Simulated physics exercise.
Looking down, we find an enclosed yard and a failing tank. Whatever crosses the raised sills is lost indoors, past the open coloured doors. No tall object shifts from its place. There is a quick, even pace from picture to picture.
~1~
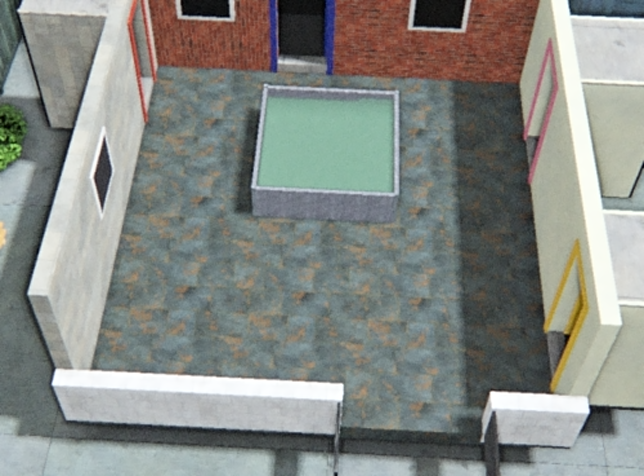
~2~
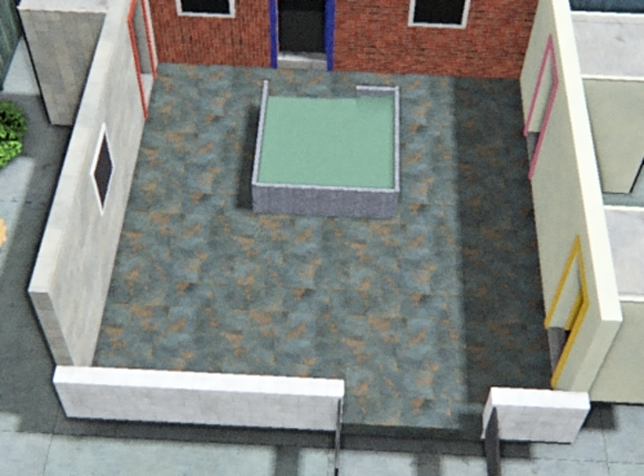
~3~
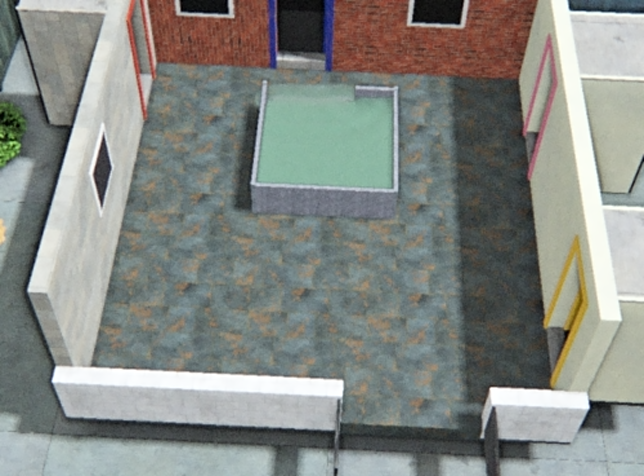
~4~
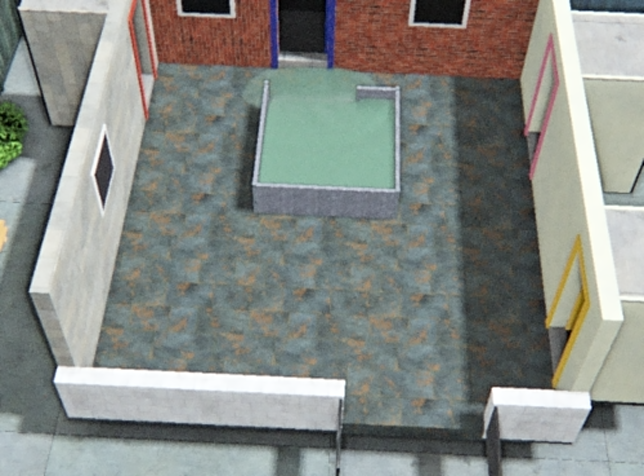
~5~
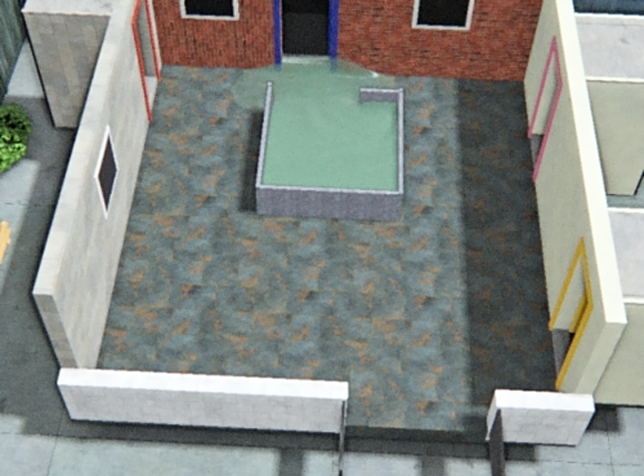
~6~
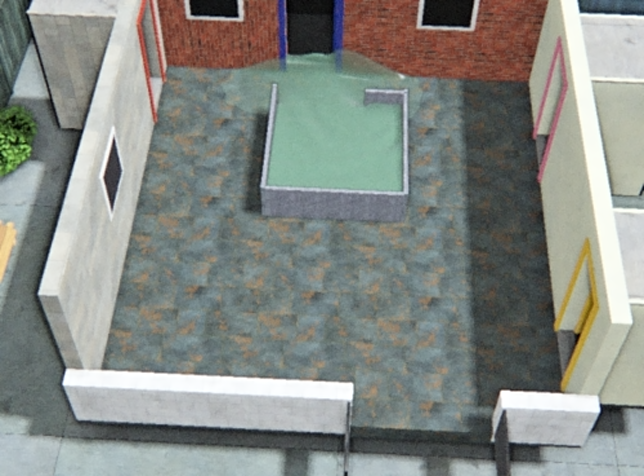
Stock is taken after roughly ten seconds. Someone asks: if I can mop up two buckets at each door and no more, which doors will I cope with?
I expect the blue door to let through too much. I expect the pink door to let through an acceptable amount. I expect the yellow door to let through an acceptable amount. I expect the red door to let through too much.
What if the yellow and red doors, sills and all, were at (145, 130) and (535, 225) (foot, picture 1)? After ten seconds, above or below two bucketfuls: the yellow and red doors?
The yellow door gets past the limit, and the red door comes up short as well.
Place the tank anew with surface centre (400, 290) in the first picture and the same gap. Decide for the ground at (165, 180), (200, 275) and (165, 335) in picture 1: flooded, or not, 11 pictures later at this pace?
One after the other: Untouched, untouched, untouched.
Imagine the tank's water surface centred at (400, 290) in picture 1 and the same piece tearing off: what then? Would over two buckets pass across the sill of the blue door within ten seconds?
Result, blue: Ends up below.
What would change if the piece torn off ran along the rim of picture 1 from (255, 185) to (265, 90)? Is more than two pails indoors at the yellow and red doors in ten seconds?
In that case the yellow door overshoots, while the red door overshoots.
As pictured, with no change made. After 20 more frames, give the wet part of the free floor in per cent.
I'd guess some 40 per cent.
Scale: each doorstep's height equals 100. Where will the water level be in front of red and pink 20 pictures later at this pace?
In order: Roughly 160 and 110 in a hundred.
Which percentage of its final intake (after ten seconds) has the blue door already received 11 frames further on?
The figure is near 70 per cent.
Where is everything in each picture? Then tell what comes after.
The first picture shows still water in the open tank at (328, 141).
In the second picture, the front is at a hidden place, out from the gap on the open tank's far side.
In the third picture, the front is at (261, 94), out from the gap on the open tank's far side.
In the fourth picture, water pours out on the open tank's far side and has run to (360, 73).
In the fifth picture, the front is at (389, 77), out from the gap on the open tank's far side.
In the sixth picture, the front is at (414, 78), out from the gap on the open tank's far side.
A moment on, water covers 10 % of the floor; the blue door far over two buckets in, the pink door not reached, the yellow door not reached, the red door not reached.
Next, water covers 25 % of the floor; the blue door far over two buckets in, the pink door not reached, the yellow door not reached, the red door under two buckets in.
Then, water covers 40 % of the floor; the blue door far over two buckets in, the pink door wet at the sill, nothing in, the yellow door not reached, the red door over two buckets in.
Later, water covers 85 % of the floor; the blue door far over two buckets in, the pink door under two buckets in, the yellow door wet at the sill, nothing in, the red door far over two buckets in.
In the end, water covers 95 % of the floor; the blue door far over two buckets in, the pink door under two buckets in, the yellow door wet at the sill, nothing in, the red door far over two buckets in.
